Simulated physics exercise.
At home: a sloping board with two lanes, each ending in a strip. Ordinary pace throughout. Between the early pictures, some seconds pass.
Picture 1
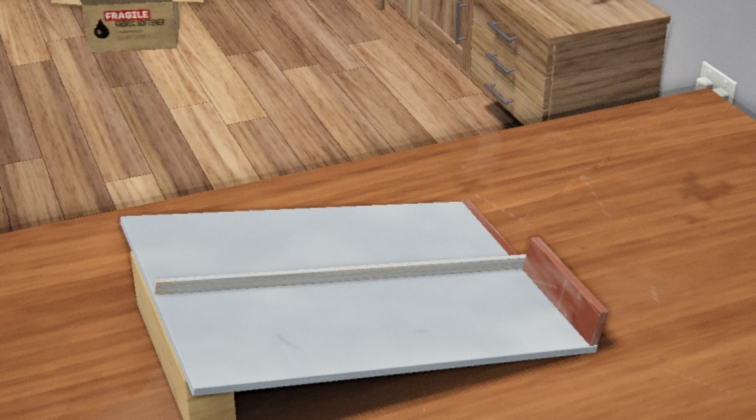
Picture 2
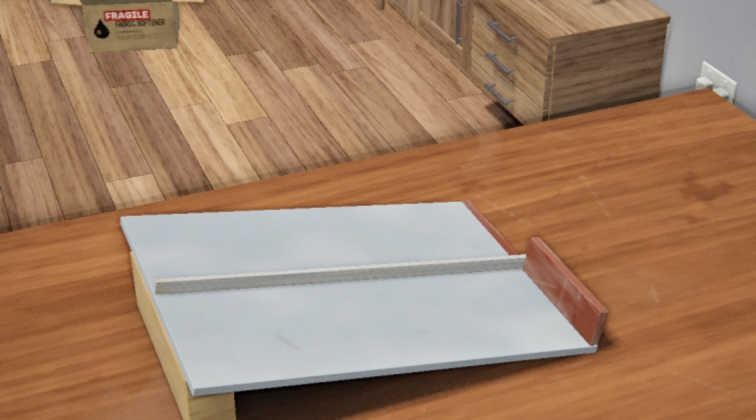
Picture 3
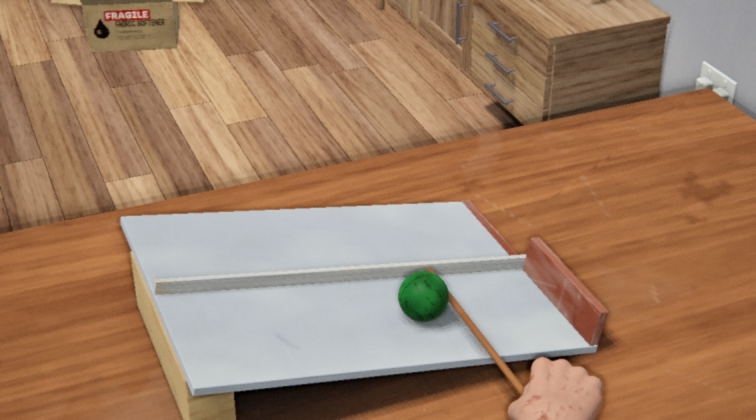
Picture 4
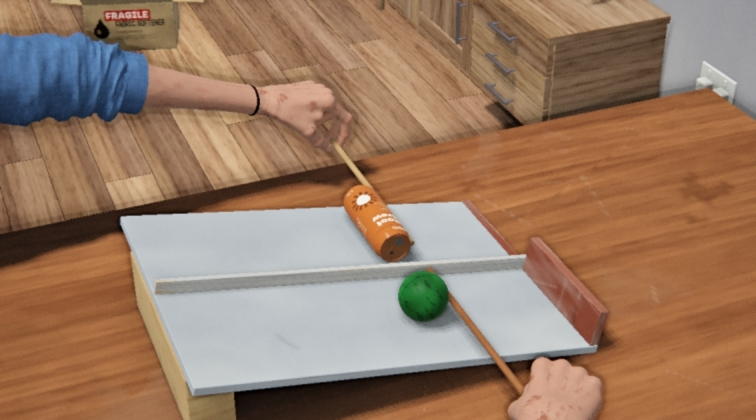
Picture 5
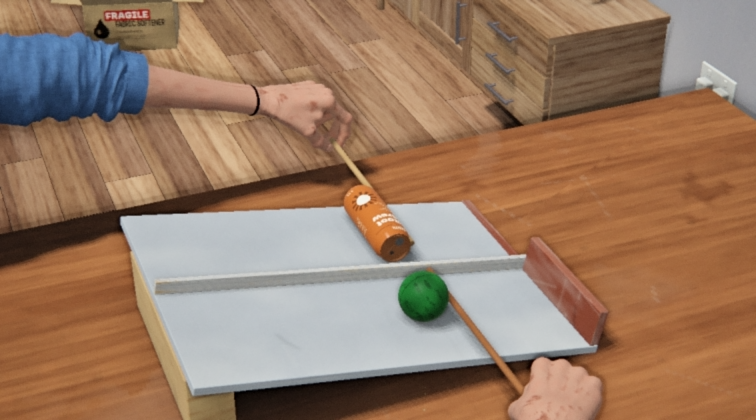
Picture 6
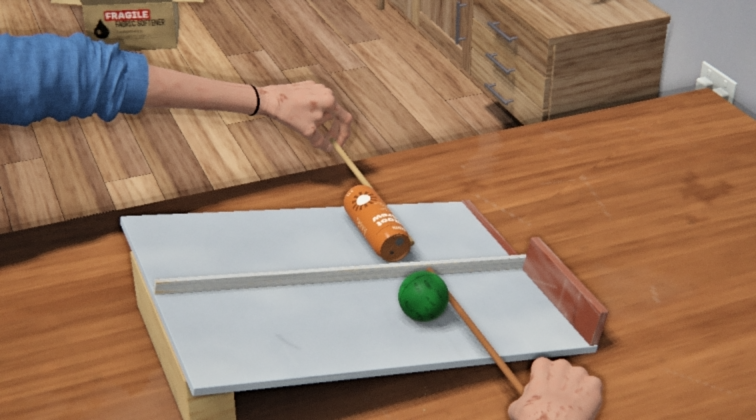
In this clip, a sloping two-lane board sits empty on a wooden table, then a hand holds a green ball back with a stick, and another hand does likewise with an orange can; both objects remain still.
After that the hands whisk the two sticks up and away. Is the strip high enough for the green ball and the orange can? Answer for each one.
Once the sticks go, the green ball comes to rest and the orange can ends up off.
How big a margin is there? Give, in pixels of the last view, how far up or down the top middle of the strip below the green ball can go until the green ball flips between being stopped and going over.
A downward shift of 24 pixels does it.
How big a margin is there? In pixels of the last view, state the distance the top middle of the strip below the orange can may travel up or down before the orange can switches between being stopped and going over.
Up, by 8 pixels.
Then, 0.68 s after the last picture, green ball resting against the strip near (540, 288); orange can off the board near (511, 217).
By the end, the green ball is held by the strip, near (540, 288); the orange can goes over the end.
